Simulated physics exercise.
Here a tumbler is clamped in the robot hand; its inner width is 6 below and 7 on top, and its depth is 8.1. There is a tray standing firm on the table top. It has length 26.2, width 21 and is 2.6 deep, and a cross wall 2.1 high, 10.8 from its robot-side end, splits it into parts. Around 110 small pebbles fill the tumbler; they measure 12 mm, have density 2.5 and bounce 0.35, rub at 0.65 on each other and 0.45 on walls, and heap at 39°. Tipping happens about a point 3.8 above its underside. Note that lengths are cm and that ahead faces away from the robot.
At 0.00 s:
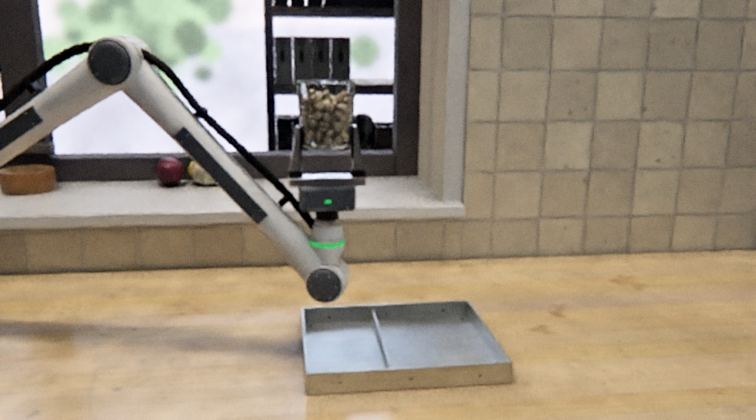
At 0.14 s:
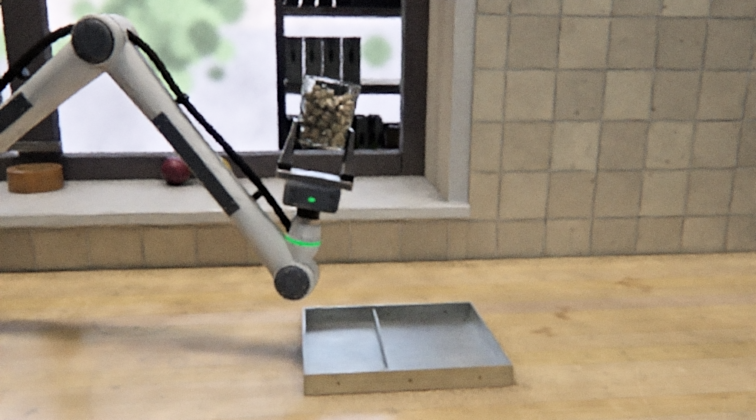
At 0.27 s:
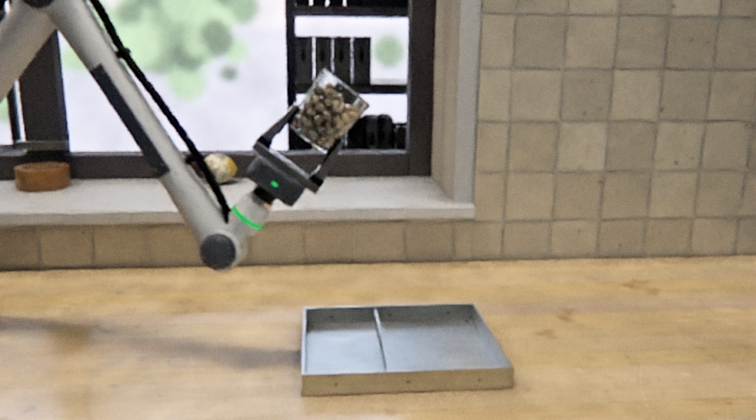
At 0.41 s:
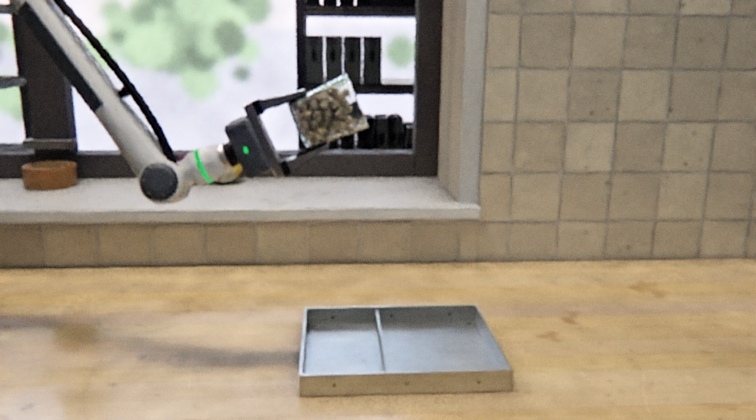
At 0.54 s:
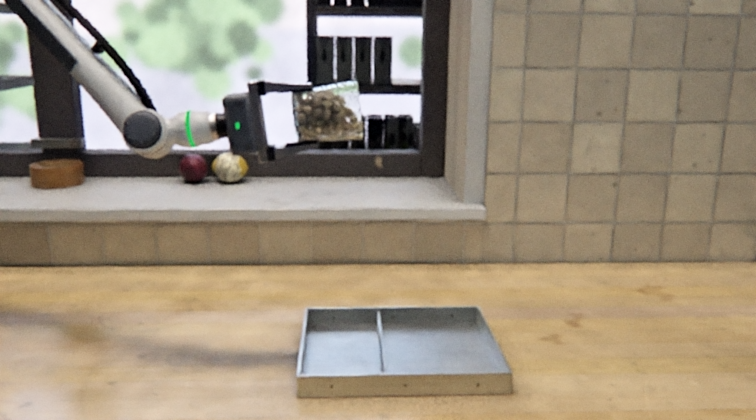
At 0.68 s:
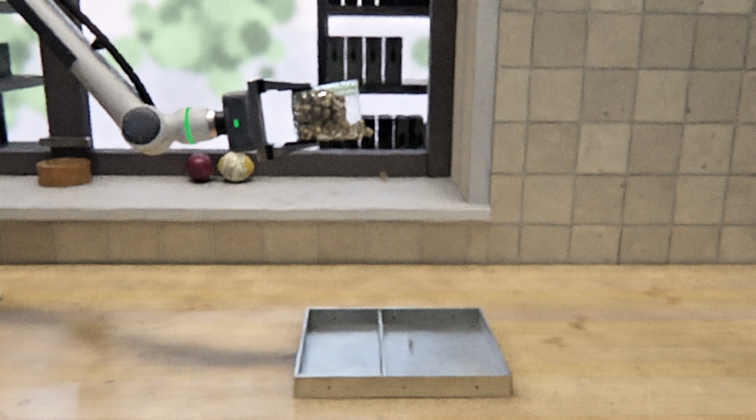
A robot arm lifts a clear tumbler of small pebbles upright above a wooden counter, then swings its wrist and tips the tumbler rightward until it lies nearly on its side. The pebbles shift toward the open end, and a pebble drops into the divided metal tray below.
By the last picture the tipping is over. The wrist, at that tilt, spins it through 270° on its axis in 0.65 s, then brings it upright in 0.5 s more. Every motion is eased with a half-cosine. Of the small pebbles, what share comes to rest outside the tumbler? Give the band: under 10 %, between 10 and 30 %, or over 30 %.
The share is between 10 and 30 %.
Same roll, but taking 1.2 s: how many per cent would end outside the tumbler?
In that case roughly 25 percent.
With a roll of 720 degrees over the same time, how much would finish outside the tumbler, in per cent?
Roughly 15 percent, then.
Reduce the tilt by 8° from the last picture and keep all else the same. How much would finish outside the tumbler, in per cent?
Estimate: Near 10 %.
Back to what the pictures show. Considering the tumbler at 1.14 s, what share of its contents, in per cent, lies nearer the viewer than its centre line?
Front-half share of contents: Approx. 40 per cent.
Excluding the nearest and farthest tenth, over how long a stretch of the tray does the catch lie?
The stretch runs close to 10 cm along the tray.
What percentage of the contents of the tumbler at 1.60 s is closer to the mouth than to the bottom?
It comes to around 45 per cent, more or less.
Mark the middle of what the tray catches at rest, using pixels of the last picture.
Roughly at pixel (424, 335).
After 1.14 s, tipped 84°, highest piece 36 above the table; 100 in the tumbler, 6 in the far-side part, 2 in flight or on a rim.
After 1.60 s, tipped 37°, highest piece 37 above the table; 89 in the tumbler, 18 in the far-side part, 1 in flight or on a rim.
After 2.03 s, upright, highest piece 37 above the table; 89 in the tumbler, 19 in the far-side part.
After 2.73 s, upright, highest piece 37 above the table; 89 in the tumbler, 19 in the far-side part.
In the end, 89 in the tumbler, 19 in the far-side part. That is 18 % outside the tumbler.
